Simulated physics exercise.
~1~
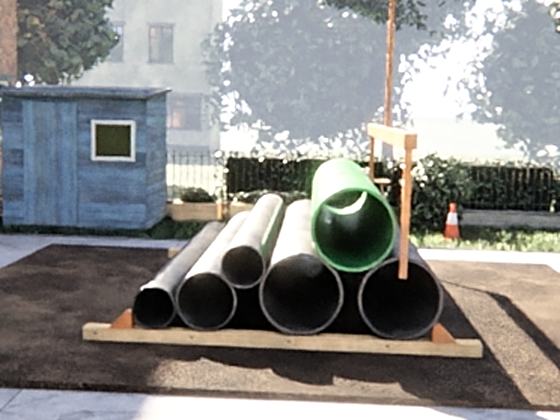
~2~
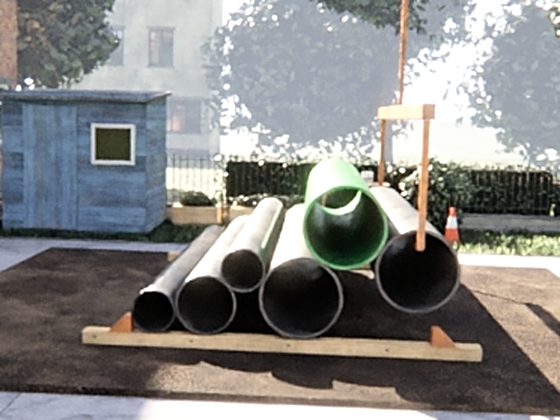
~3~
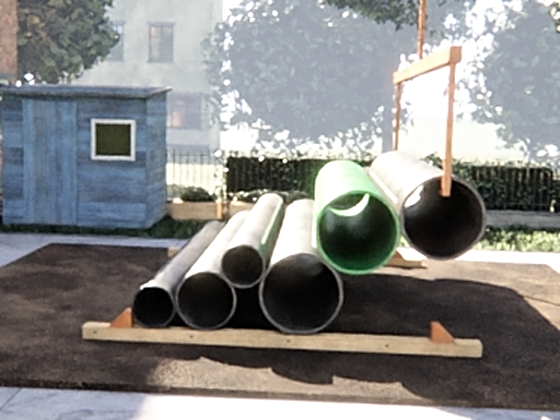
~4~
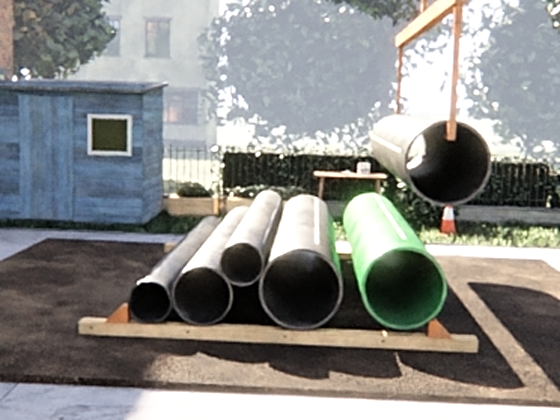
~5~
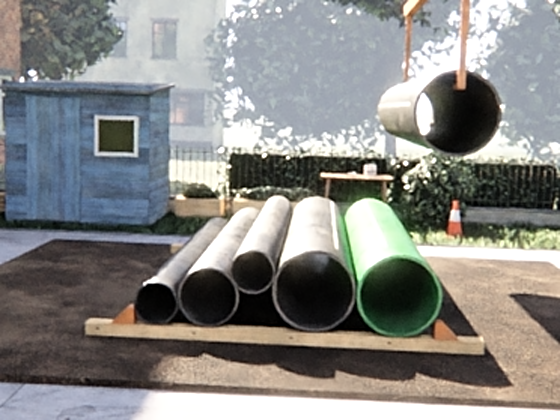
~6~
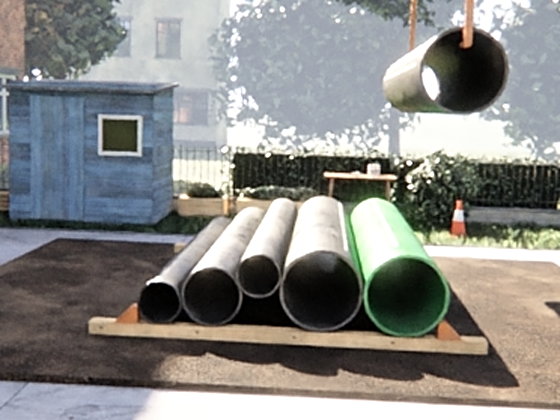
A dark pipe is lifted off the stack, and the green pipe drops into its place.
